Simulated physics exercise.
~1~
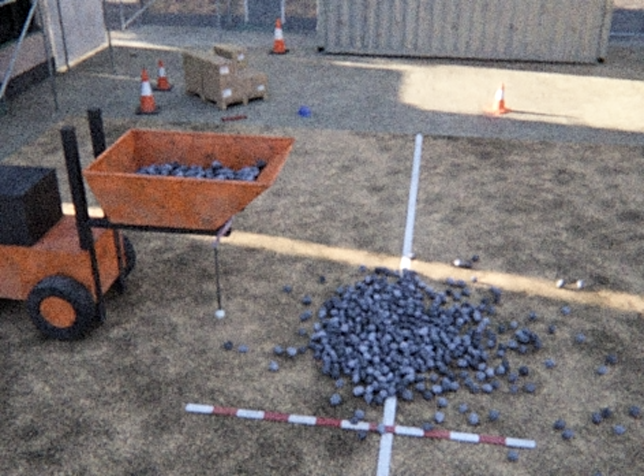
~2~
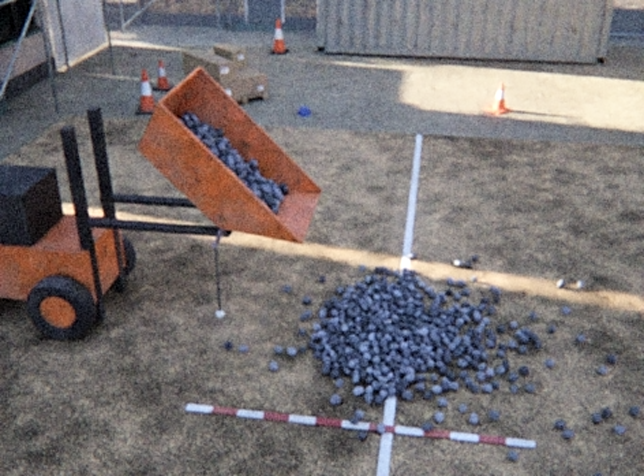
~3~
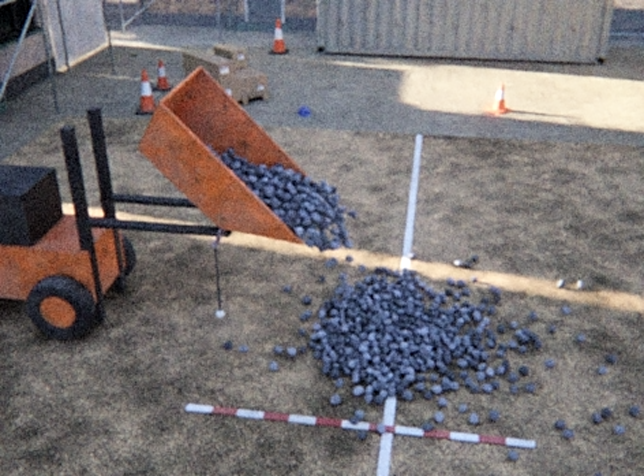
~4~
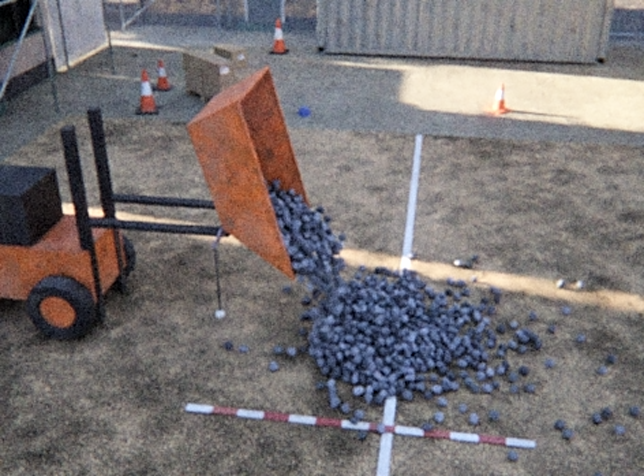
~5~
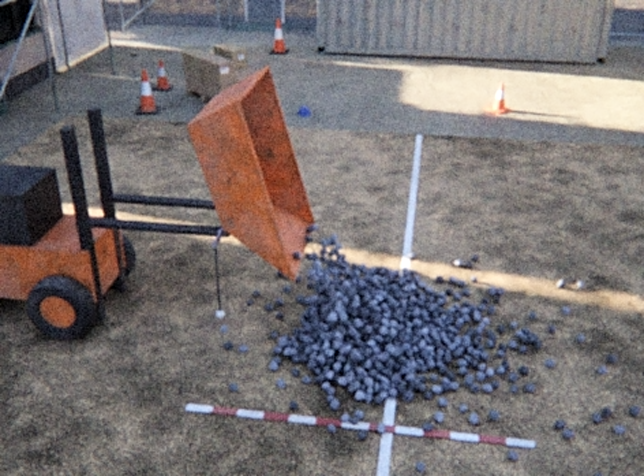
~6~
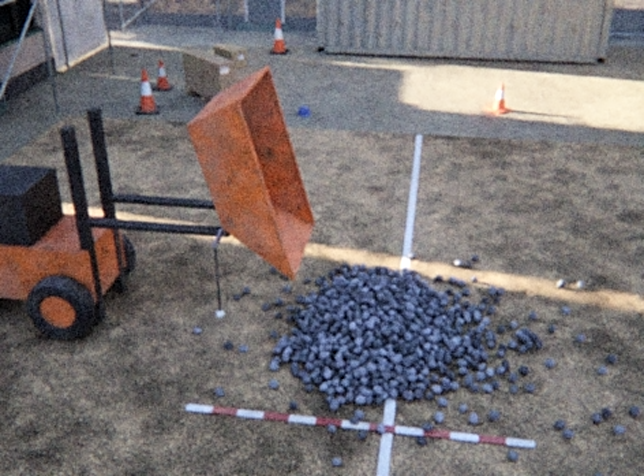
In this clip, an orange fork truck tips its raised skip of dark, smooth stones to the right in two stages, spilling them onto a pile already lying across a painted white line. The skip ends steeply tilted and empty above a larger heap, mostly left of the line.
